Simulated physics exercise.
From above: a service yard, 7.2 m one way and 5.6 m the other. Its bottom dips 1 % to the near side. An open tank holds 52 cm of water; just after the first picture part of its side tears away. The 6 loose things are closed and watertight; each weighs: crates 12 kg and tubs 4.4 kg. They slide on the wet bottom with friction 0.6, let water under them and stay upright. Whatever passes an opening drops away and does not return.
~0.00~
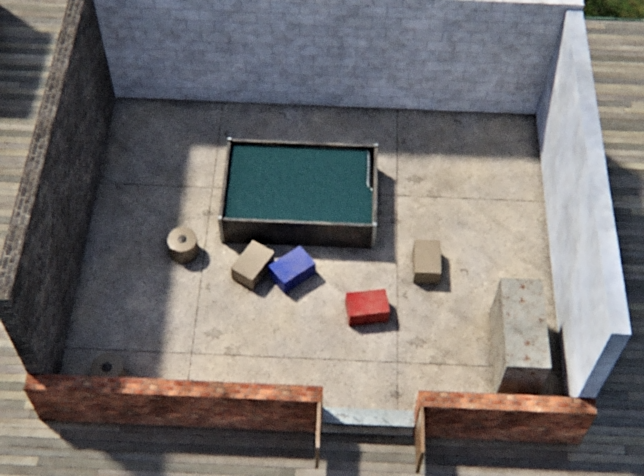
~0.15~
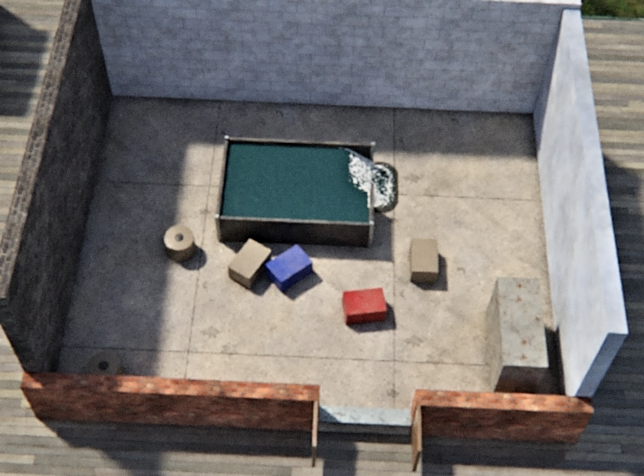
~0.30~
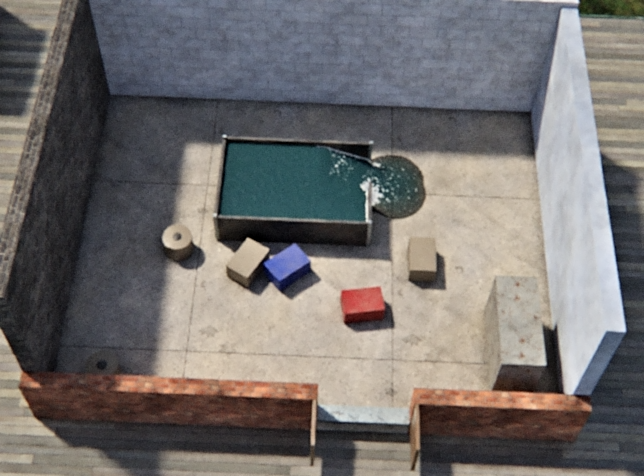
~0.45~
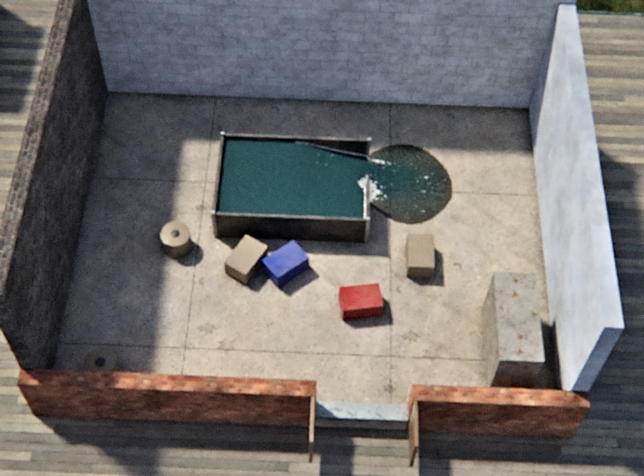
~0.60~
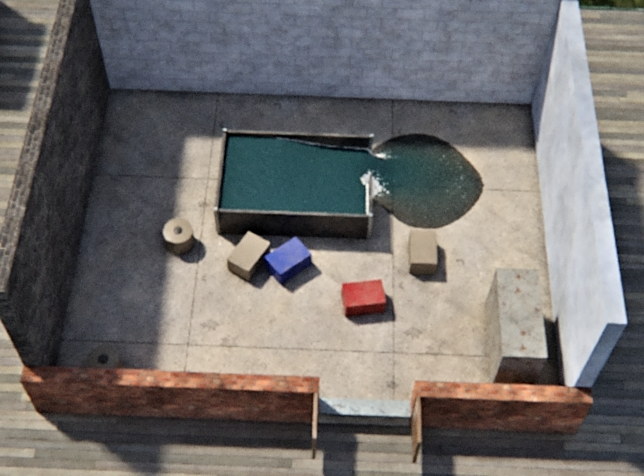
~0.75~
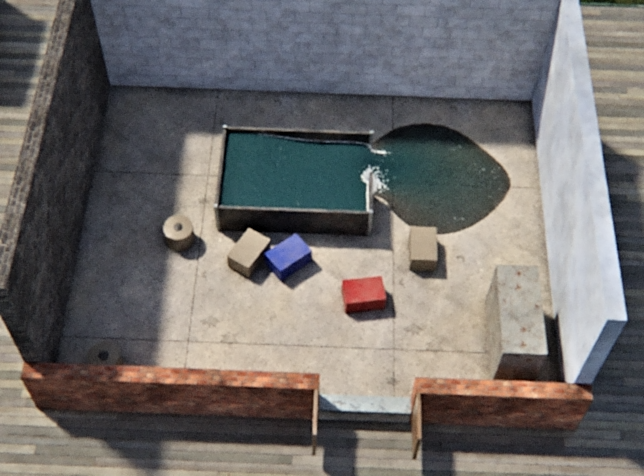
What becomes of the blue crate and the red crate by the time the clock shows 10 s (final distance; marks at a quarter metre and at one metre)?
Blue crate holds its place, red crate barely shifts.
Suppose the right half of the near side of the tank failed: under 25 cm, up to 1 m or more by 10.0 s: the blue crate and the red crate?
In that case the blue crate ends far away, the red crate travels far.
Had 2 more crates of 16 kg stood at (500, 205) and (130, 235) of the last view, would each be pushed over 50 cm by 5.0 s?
In that order: More, less.
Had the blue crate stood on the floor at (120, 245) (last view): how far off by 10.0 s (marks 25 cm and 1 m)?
It holds its place.
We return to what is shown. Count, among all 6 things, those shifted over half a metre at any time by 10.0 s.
That makes 0.
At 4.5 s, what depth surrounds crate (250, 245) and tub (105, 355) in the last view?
Roughly 0 and 0 cm.
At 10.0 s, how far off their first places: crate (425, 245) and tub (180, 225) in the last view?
In turn: 10 cm, 0 cm.
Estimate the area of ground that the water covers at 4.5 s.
Some 18 m2.
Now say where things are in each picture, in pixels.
The first frame shows the blue crate at (292, 264) rests on the ground; the red crate at (368, 302), on the bottom; water covers 3.4 m2; 0 of 6 have shifted.
The second frame shows the blue crate at (289, 263) rests on the ground; the red crate at (365, 301) rests on the ground; 3.8 m2 under water; 0 of 6 have shifted.
The third frame shows the blue crate at (287, 262) rests on the ground; the red crate at (363, 300) rests on the ground; 4.3 m2 under water; 0 of 6 have shifted.
The fourth frame shows the blue crate at (285, 259) rests on the ground; the red crate at (361, 296), on the bottom; 5.1 m2 under water; 0 of 6 have shifted.
The fifth frame shows the blue crate at (288, 255), on the bottom; the red crate at (364, 293), on the bottom; 5.9 m2 under water; 0 of 6 have shifted.
The sixth frame shows the blue crate at (288, 252), on the bottom; the red crate at (364, 289) rests on the ground; 7.0 m2 under water; 0 of 6 have shifted.
After 2.0 s the blue crate is near (288, 252), 0.0 m from its start, aground; the red crate is near (364, 289), 0.0 m from its start, aground; 0 of 6 are out; 0 afloat.
After 4.5 s the blue crate is near (288, 252), 0.0 m from its start, aground; the red crate is near (364, 289), 0.0 m from its start, aground; 0 of 6 are out; 0 afloat.
After 7.0 s the blue crate is near (288, 252), 0.0 m from its start, aground; the red crate is near (364, 289), 0.0 m from its start, aground; 0 of 6 are out; 0 afloat.
After 10.0 s the blue crate is near (288, 252), 0.0 m from its start, aground; the red crate is near (364, 289), 0.0 m from its start, aground; 0 of 6 are out; 1 afloat.
